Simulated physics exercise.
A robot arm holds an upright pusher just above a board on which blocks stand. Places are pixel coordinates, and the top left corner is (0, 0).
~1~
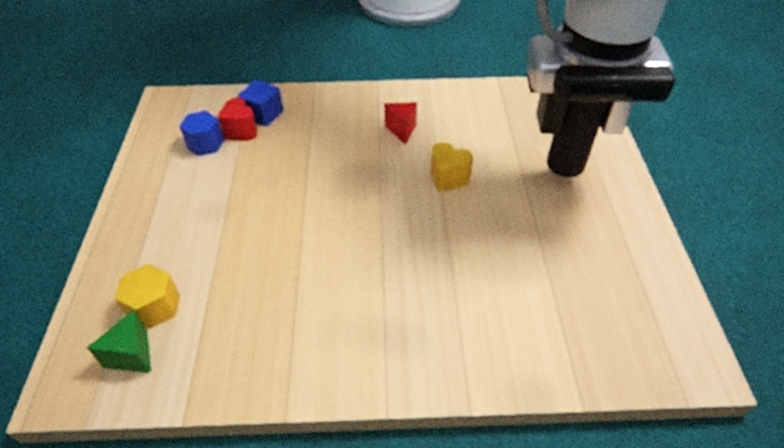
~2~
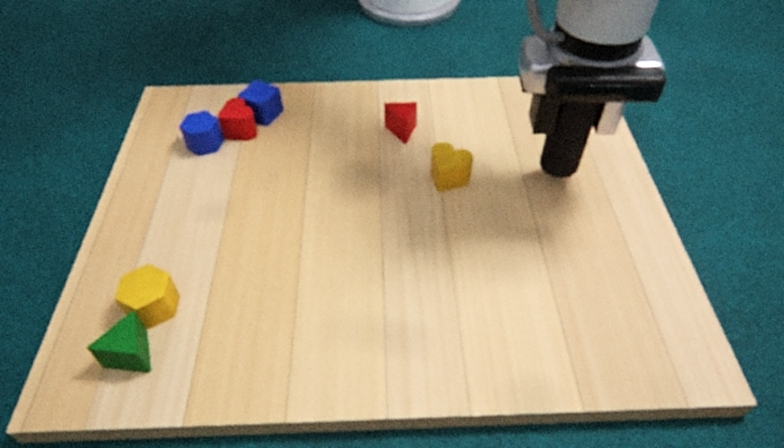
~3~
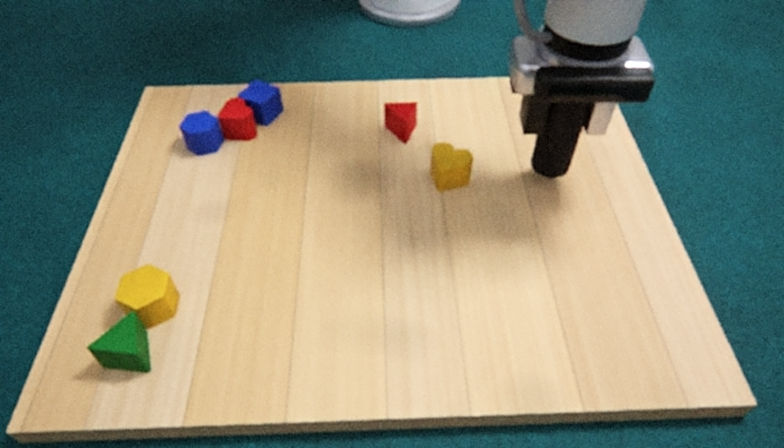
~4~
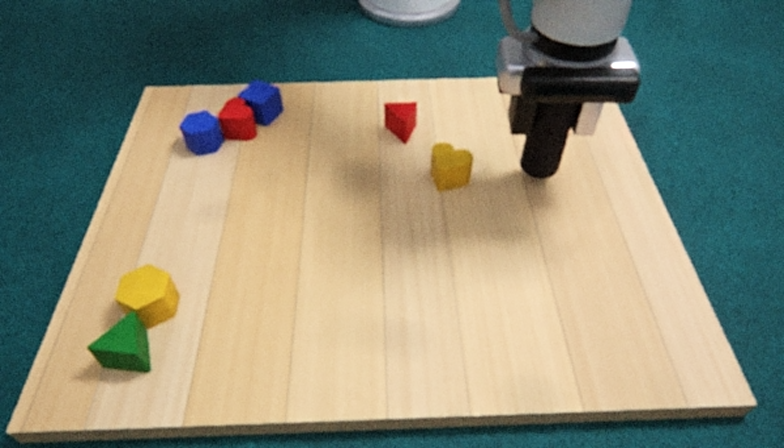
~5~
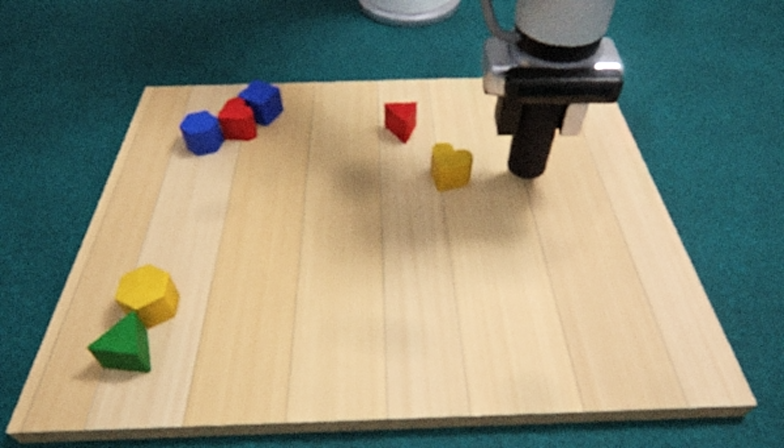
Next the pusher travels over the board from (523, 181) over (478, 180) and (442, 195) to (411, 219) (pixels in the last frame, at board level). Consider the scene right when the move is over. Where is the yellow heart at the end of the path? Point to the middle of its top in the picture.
The centre of its top face lies at (402, 161).
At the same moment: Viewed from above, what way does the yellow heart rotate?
Seen from above, its turn is clockwise.
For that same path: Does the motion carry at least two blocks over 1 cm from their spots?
No, that is not how it ends up.
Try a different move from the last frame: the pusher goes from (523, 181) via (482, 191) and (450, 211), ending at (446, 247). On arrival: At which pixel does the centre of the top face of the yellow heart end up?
Located at (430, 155).
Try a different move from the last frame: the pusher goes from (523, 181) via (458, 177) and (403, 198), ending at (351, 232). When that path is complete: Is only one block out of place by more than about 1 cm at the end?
I'd say yes.
The first path, step by step. One third of the way, pusher at (478, 165); yellow heart at (437, 155).
Two thirds of the way, pusher at (442, 181); yellow heart at (406, 158), turned 50° clockwise.
At the end, pusher at (411, 205); yellow heart at (402, 161), turned 75° clockwise.
